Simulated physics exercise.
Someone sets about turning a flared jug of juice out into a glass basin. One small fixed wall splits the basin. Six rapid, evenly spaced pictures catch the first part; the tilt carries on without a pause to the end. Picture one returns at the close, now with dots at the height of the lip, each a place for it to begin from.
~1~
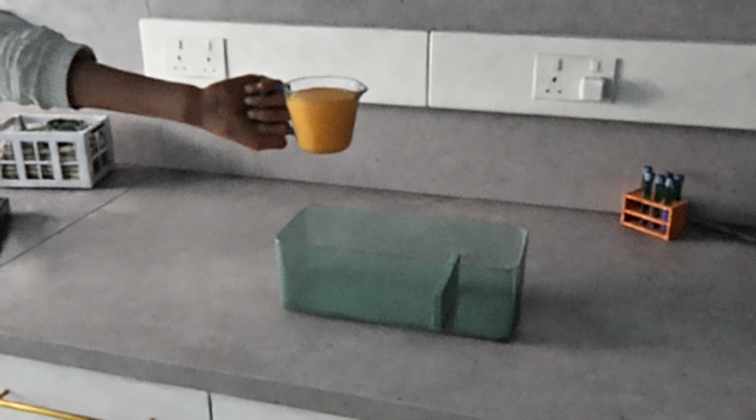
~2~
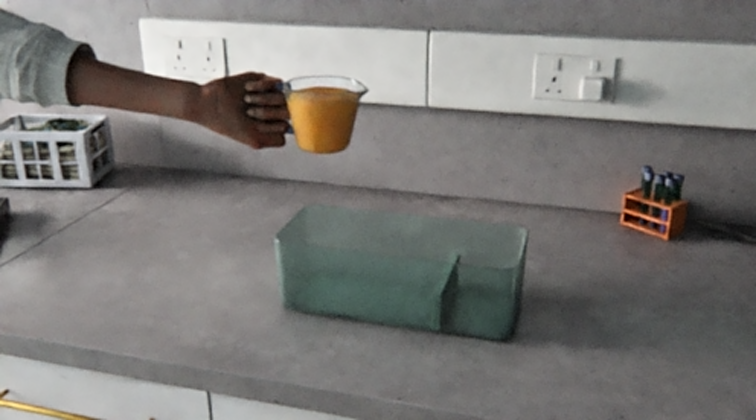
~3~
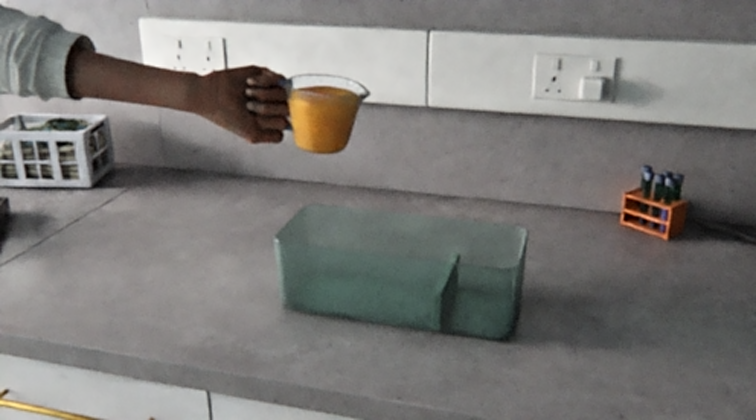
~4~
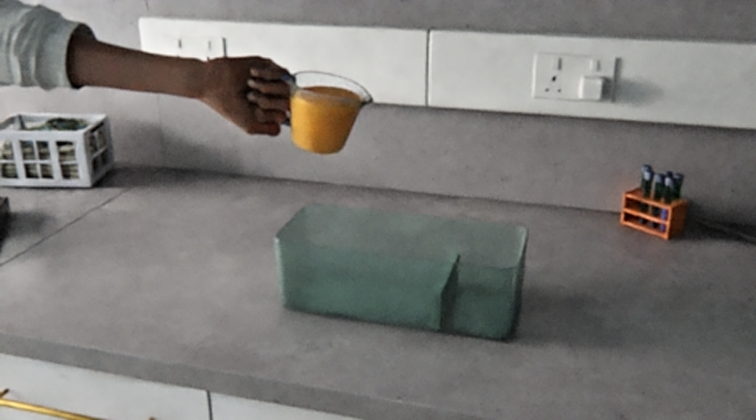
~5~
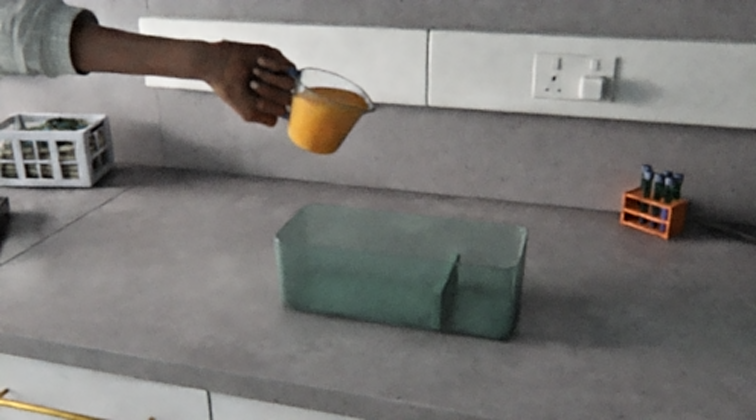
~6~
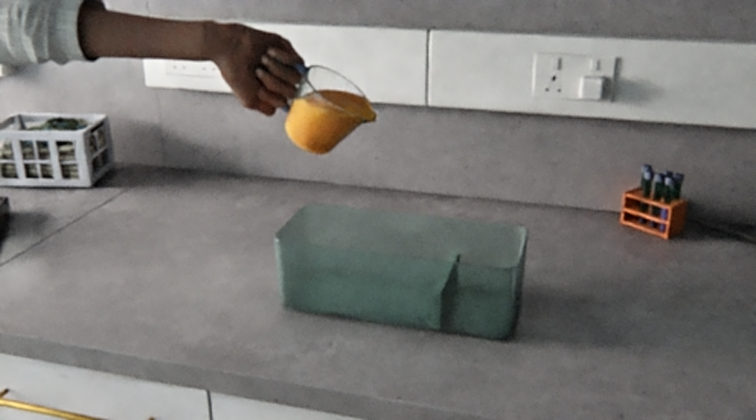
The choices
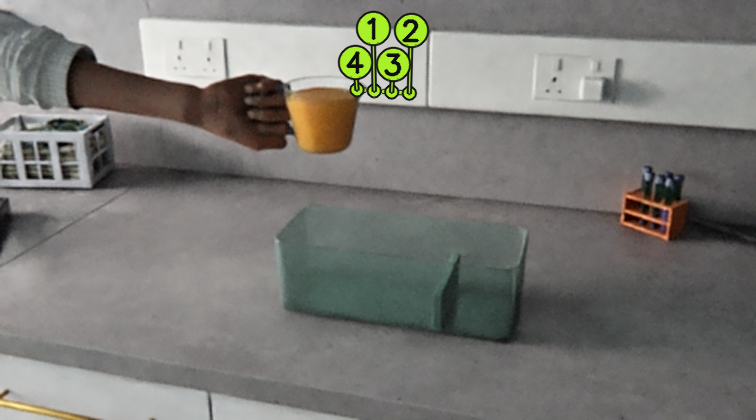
A hand holds a jug of orange juice above a glass basin and gradually tilts it right.
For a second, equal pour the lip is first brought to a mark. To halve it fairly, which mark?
2 beats the others.
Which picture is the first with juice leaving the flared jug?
Picture 6.
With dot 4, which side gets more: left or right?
The left side.
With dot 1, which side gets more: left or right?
The left one.
On the marked copy, 1 at (374, 90); 2 at (409, 93); 3 at (391, 92); 4 at (356, 89).
For dot 1, about 89 % ends left of the wall and 5 % right of it; 6 % is lost outside.
For dot 2, about 58 % ends left of the wall and 39 % right of it.
For dot 3, about 89 % ends left of the wall and 7 % right of it; 3 % is lost outside.
For dot 4, about 93 % ends left of the wall and 3 % right of it; 4 % is lost outside.
